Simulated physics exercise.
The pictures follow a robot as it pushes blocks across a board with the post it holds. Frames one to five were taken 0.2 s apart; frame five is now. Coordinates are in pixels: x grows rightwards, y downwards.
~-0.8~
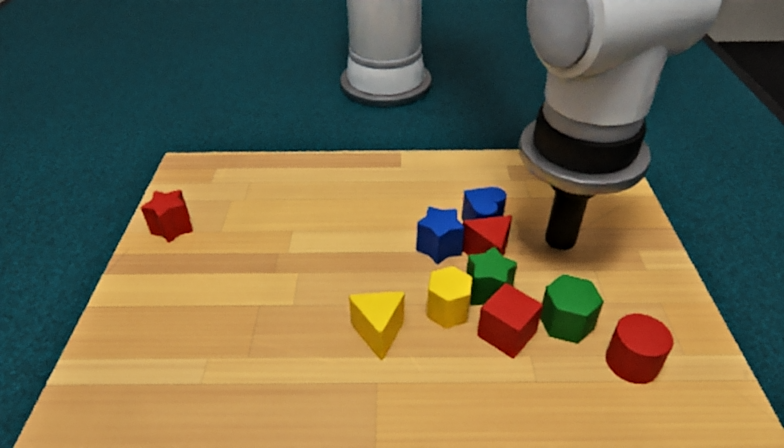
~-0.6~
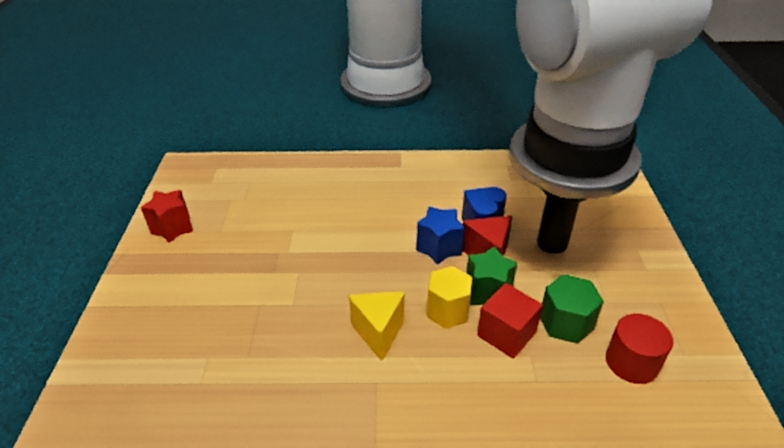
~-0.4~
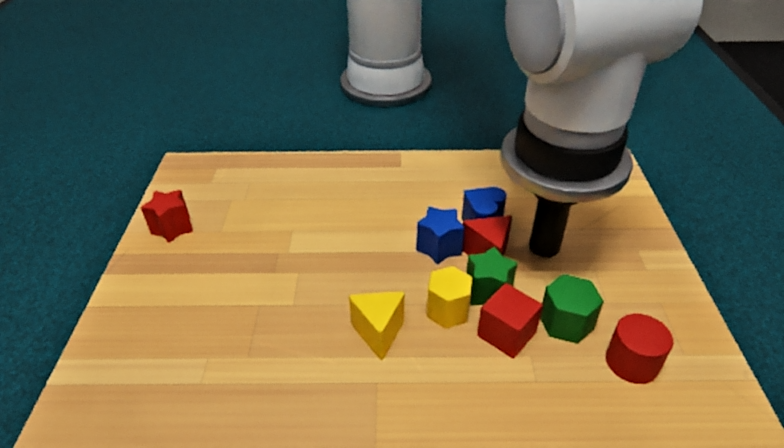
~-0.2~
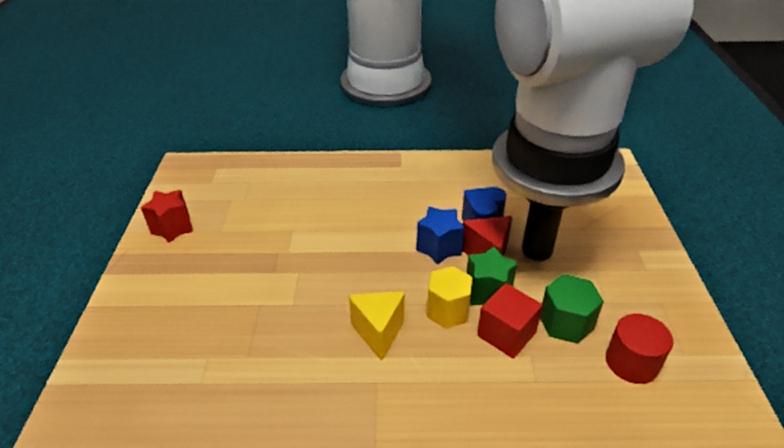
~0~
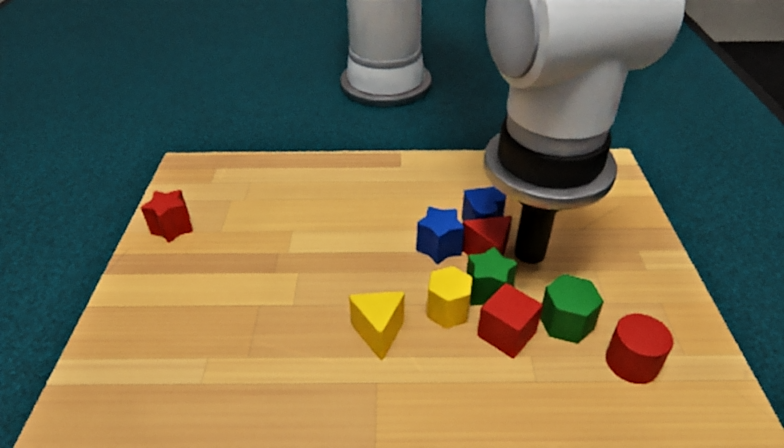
Robot arm with a black post sliding slowly left and slightly nearer beside a cluster of coloured blocks, which stay still.
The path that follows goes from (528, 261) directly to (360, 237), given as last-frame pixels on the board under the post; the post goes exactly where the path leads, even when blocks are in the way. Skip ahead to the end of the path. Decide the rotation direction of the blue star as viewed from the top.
Watching from overhead, you'd notice the blue star rotating counter-clockwise.
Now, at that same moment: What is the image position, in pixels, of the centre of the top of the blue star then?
The middle of the upper face of the blue star will lie at about (326, 225) in the picture.
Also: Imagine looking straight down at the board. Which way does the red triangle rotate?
Top view: Clockwise.
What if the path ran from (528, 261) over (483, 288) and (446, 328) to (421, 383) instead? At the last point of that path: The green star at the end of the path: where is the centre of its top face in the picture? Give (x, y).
The centre of its top face lies at (401, 386).
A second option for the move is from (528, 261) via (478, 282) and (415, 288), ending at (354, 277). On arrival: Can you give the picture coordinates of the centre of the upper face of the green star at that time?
It should be at (448, 286) by then.
On the path given first. One third of the way, post at (470, 245); blue star at (406, 218), turned 15° anticlockwise; blue heart block at (483, 196), turned 15° clockwise; red triangle at (442, 215), turned 15° clockwise.
Two thirds of the way, post at (414, 237); blue star at (367, 220), turned 15° anticlockwise; blue heart block at (483, 196), turned 15° clockwise; red triangle at (393, 202), turned 15° clockwise.
At the end, post at (360, 230); blue star at (326, 225), turned 50° anticlockwise; blue heart block at (483, 196), turned 15° clockwise; red triangle at (365, 190), turned 70° clockwise; green star unmoved.
